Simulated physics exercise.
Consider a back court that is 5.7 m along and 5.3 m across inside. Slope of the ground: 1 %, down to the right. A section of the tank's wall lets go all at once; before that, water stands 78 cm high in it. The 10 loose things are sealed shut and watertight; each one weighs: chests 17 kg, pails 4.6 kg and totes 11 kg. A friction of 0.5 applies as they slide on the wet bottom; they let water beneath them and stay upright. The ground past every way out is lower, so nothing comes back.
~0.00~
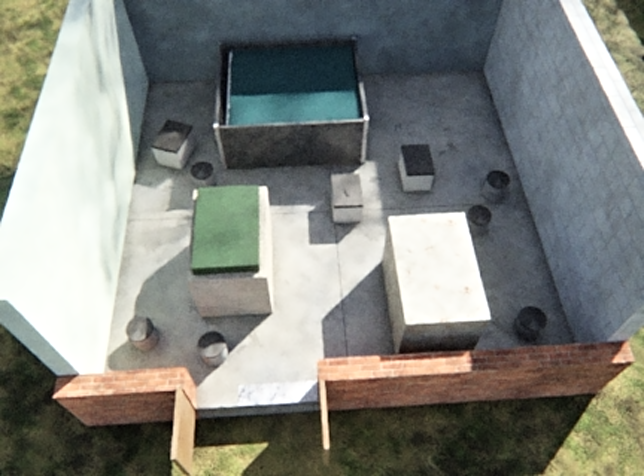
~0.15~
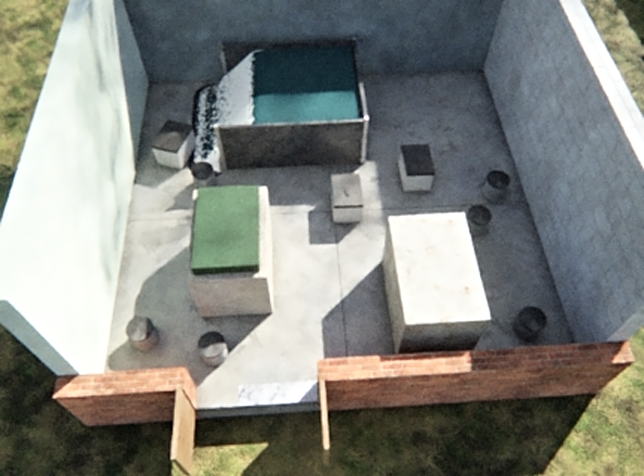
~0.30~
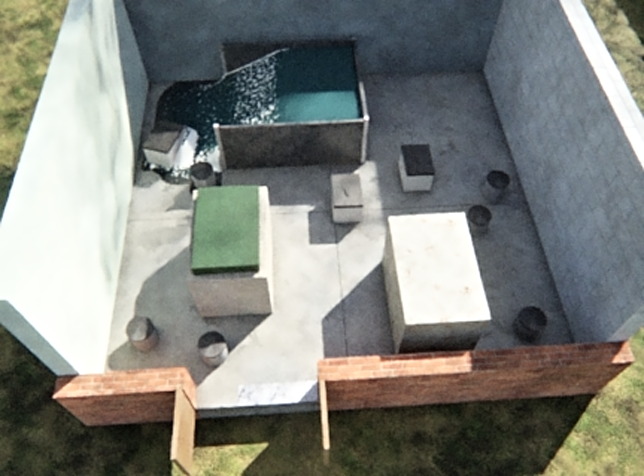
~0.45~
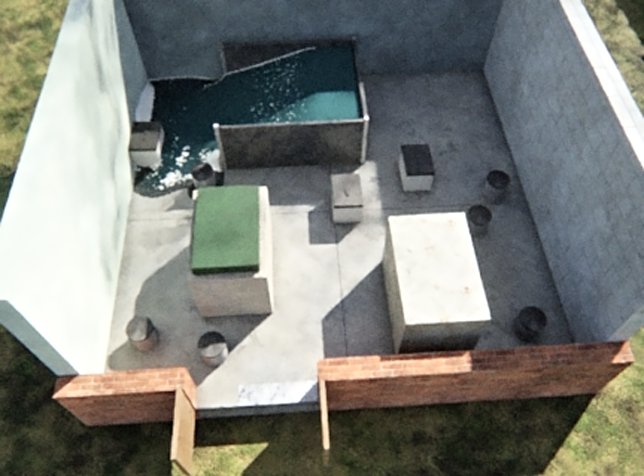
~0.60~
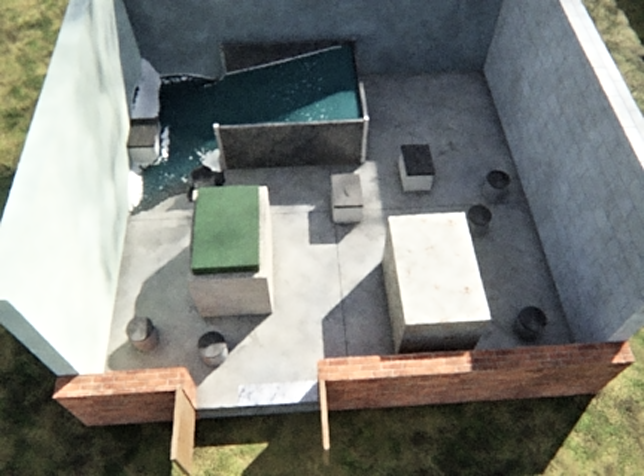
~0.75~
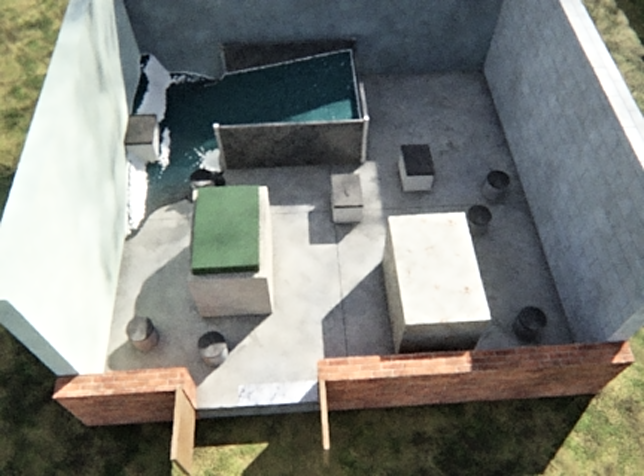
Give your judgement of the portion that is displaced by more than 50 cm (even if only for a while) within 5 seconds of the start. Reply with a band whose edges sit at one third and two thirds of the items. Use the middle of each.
Band: One third to two thirds.
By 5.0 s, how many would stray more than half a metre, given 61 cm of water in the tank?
Then 5.
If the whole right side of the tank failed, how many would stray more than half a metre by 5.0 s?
Then it comes to 4.
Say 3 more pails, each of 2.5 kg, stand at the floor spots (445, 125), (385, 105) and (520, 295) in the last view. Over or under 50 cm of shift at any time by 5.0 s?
In that order: Under, under, less.
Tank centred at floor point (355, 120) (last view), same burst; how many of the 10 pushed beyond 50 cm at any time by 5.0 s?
The count would be 6.
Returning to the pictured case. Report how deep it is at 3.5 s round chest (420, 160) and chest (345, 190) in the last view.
Close to 0 and 5 centimetres.
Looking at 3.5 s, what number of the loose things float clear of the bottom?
Tally: 2 of them.
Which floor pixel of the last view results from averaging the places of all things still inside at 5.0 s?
The average lands around (397, 235).
After 1.1 s 1 of 10 are over 50 cm from their spots; 1 afloat.
After 2.2 s 2 of 10 are over 50 cm from their spots; 2 afloat.
After 3.5 s 5 of 10 are over 50 cm from their spots; 2 afloat.
After 5.0 s 5 of 10 are over 50 cm from their spots, and 5 have been at some point; 2 afloat.
